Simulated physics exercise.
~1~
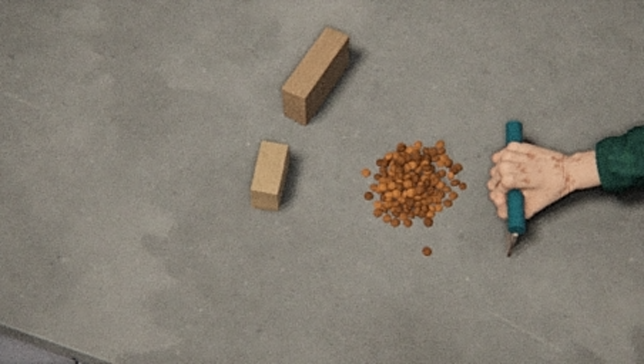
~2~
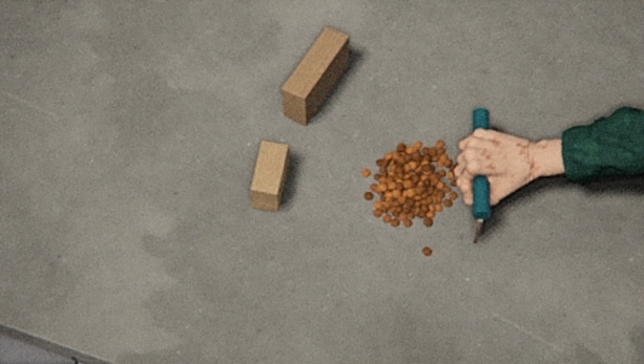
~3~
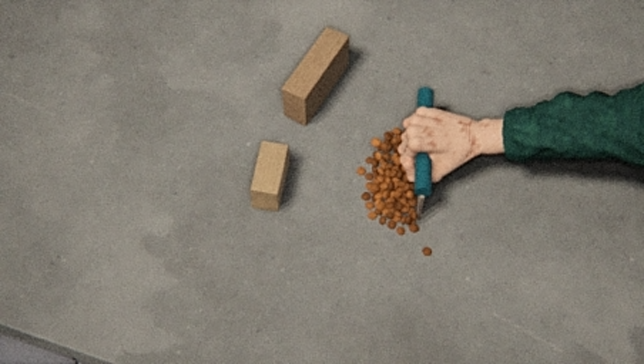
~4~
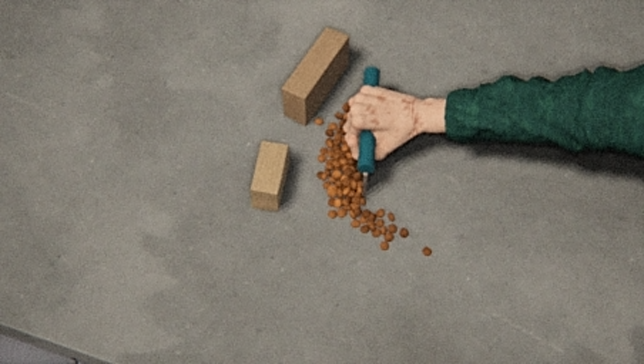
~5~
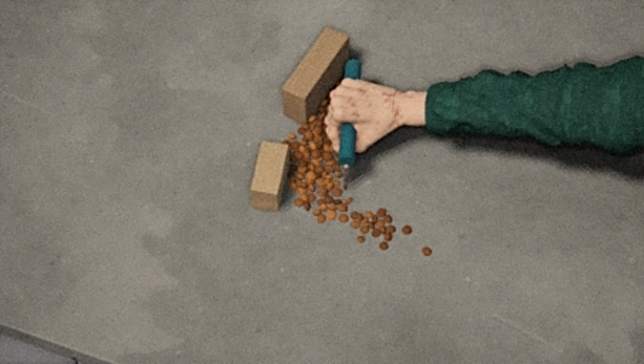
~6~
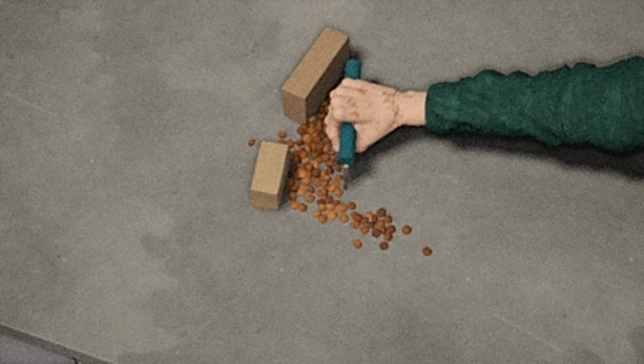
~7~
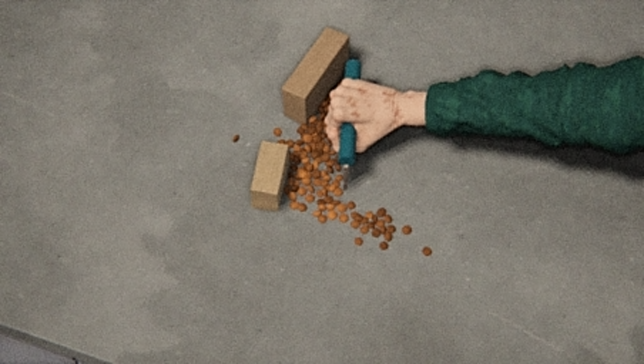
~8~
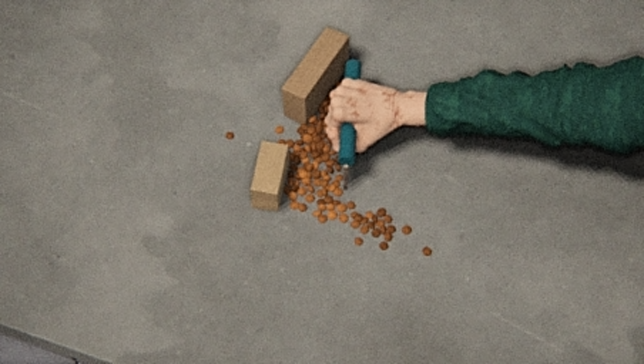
A hand in a green sleeve pushes a teal-handled scraper left through a pile of brown kibble, driving it against two fixed tan blocks and stopping there. A few pieces slip into or through the gap, while most rest bunched before the blocks, with some trailing below the blade.
